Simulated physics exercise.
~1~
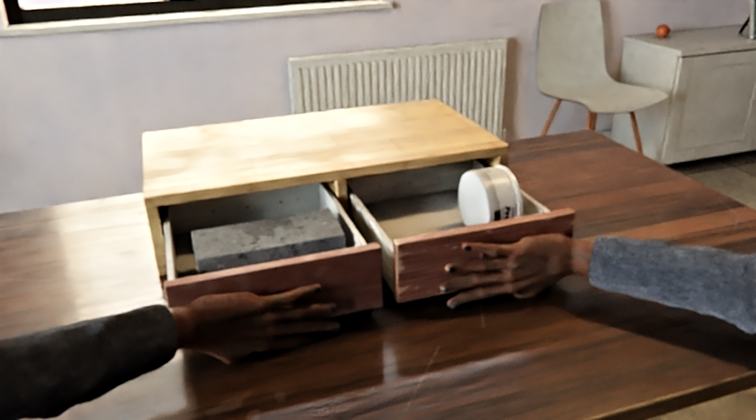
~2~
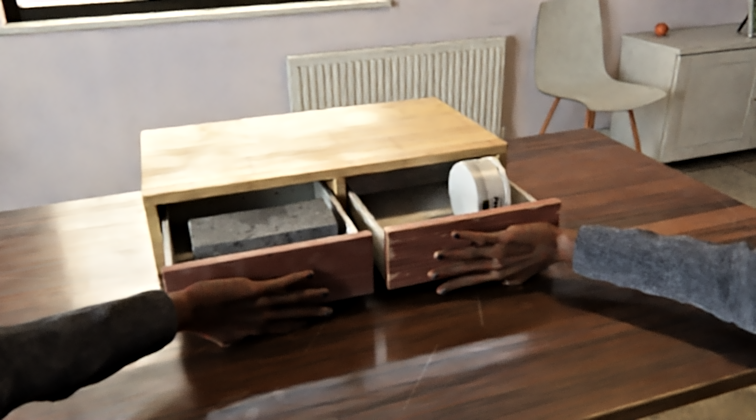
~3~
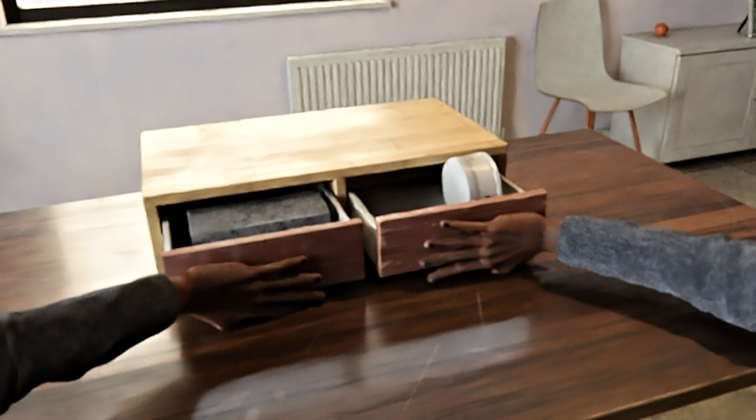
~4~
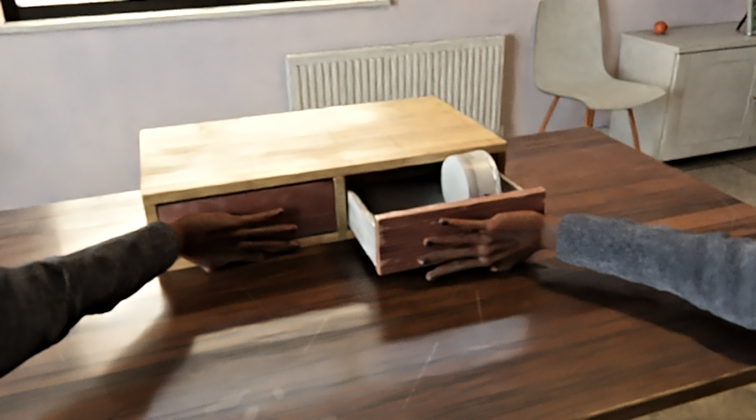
On a wooden table, two hands push drawers inward; the left shuts, the right stays ajar.
